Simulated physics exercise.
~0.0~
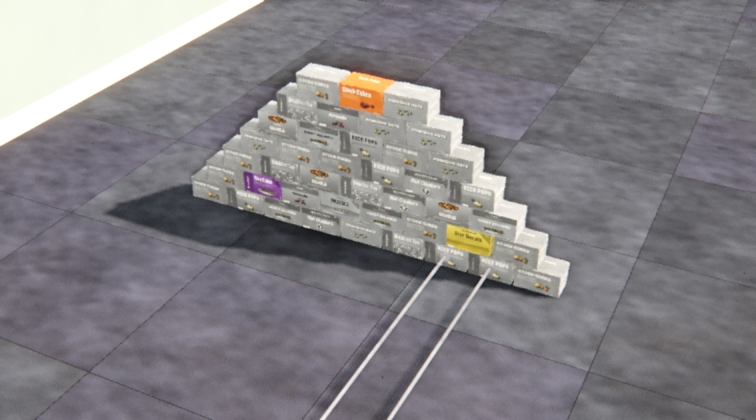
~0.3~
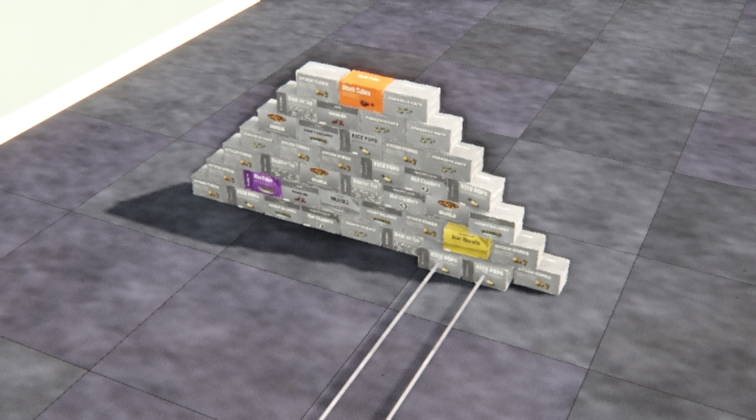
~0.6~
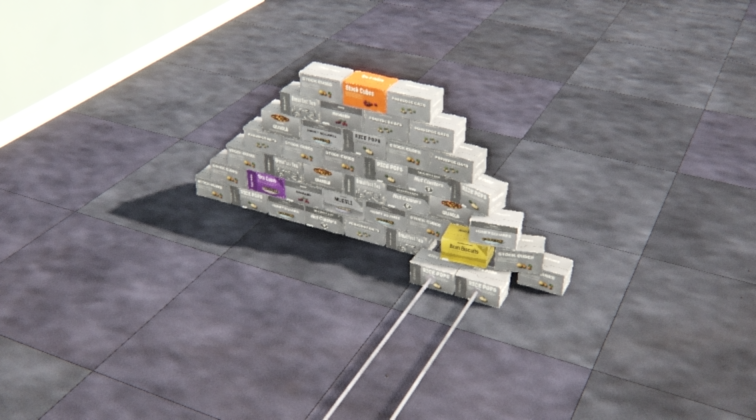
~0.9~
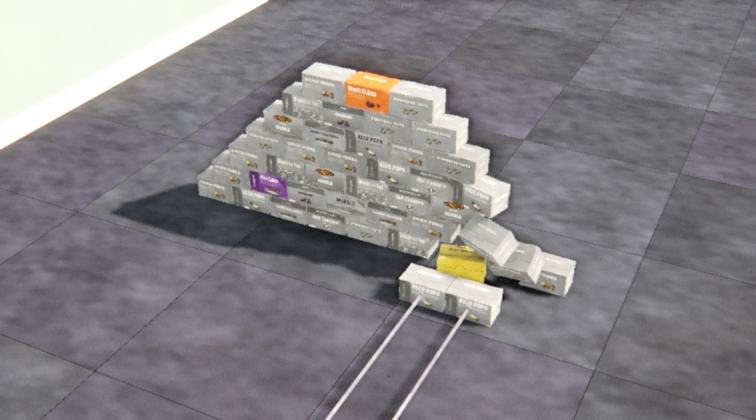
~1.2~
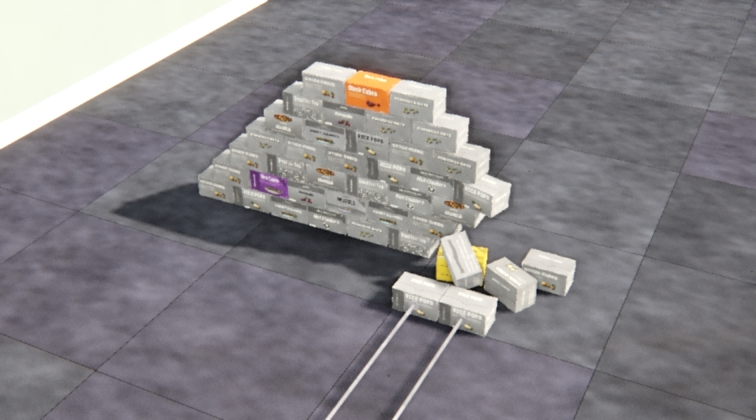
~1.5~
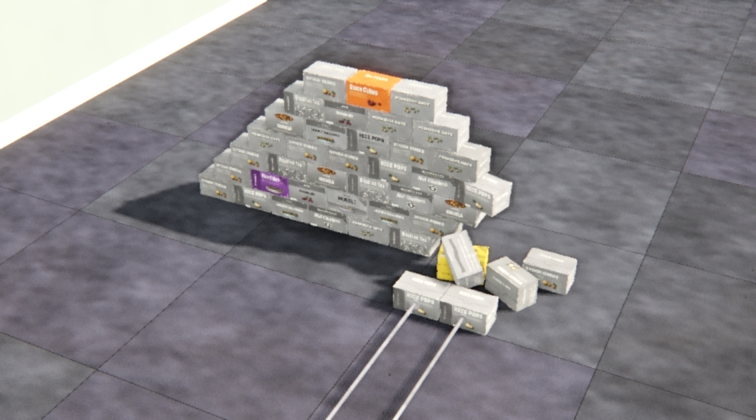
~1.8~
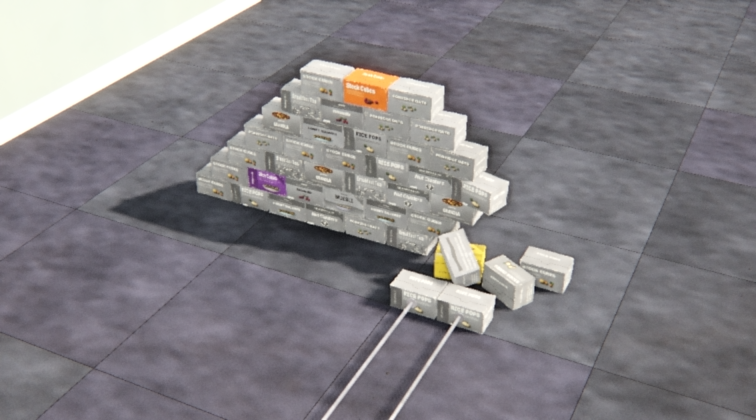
The clip opens on a stepped wall of pale packets standing on a dark tiled floor, with an orange one at the top, a purple one low on the left and a yellow one near the lower right. Two thin rods draw a neighbouring pair out of the bottom row, toward the lower left. The yellow packet above sinks and tips, and a few pale packets beside it slide and tumble. The pair stops clear of the wall. At the end the yellow packet lies on its side among the fallen ones, while the orange and purple packets remain in place.
